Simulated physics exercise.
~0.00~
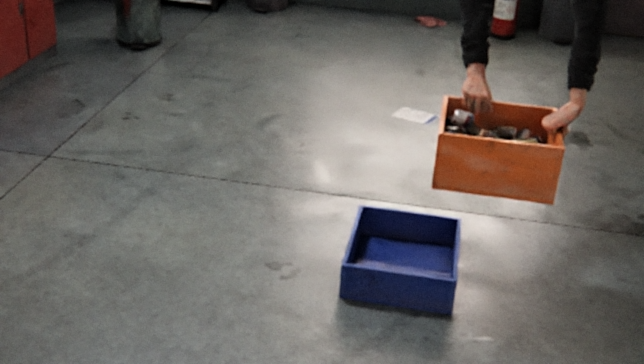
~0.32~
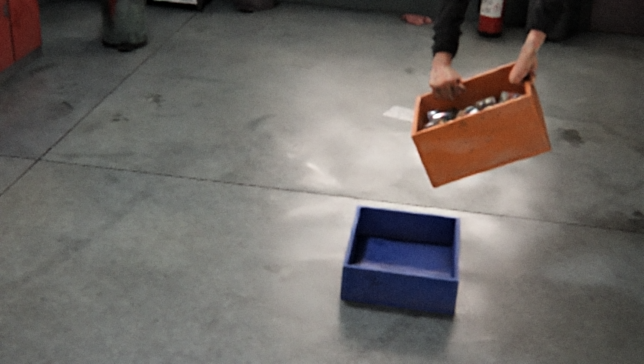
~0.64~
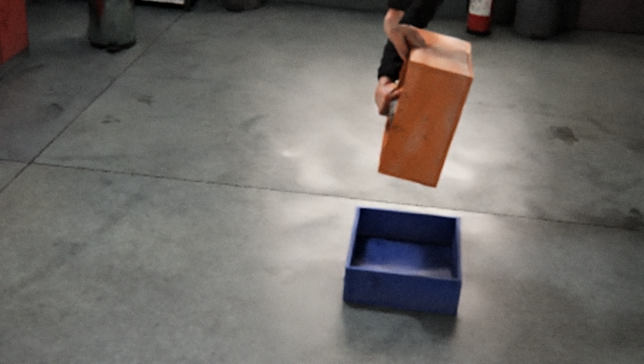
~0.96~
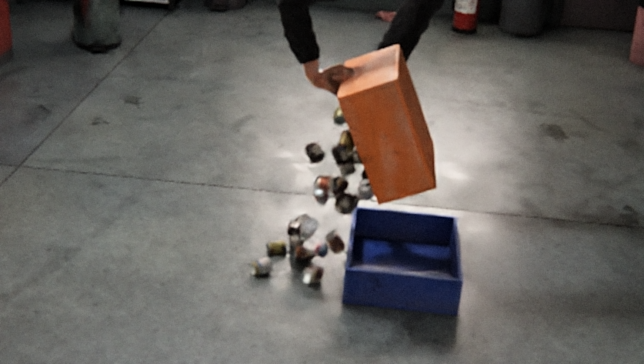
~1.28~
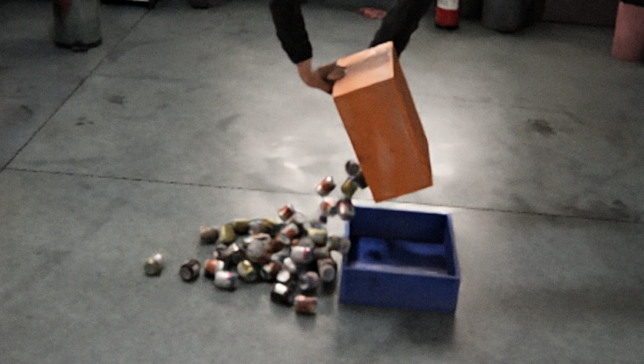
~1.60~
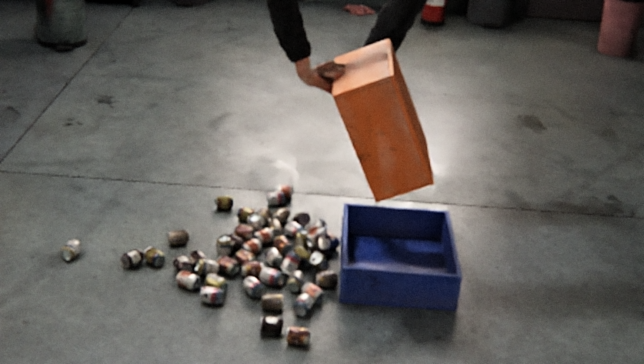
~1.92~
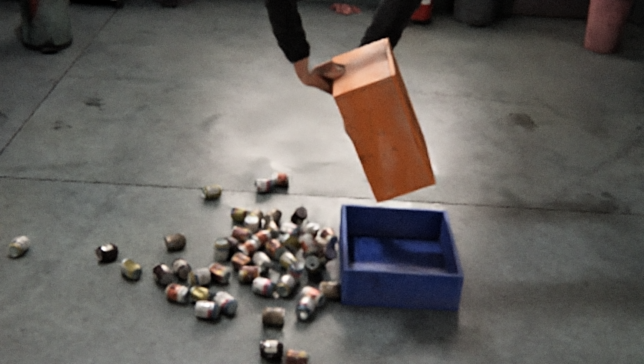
A person in dark sleeves, only the arms and hands in view, holds an orange tote full of mini cans above a grey concrete floor, seen from slightly above as the view drifts gently sideways. An open blue tub sits on the floor below. The hands swing the tote leftward and tip it steeply past upright. Cans tumble from its lower end, missing the tub and dropping to its left. They pile up beside it, some rolling farther left and toward the front. At the end the tote hangs tilted above the empty-looking tub, with the cans scattered outside.
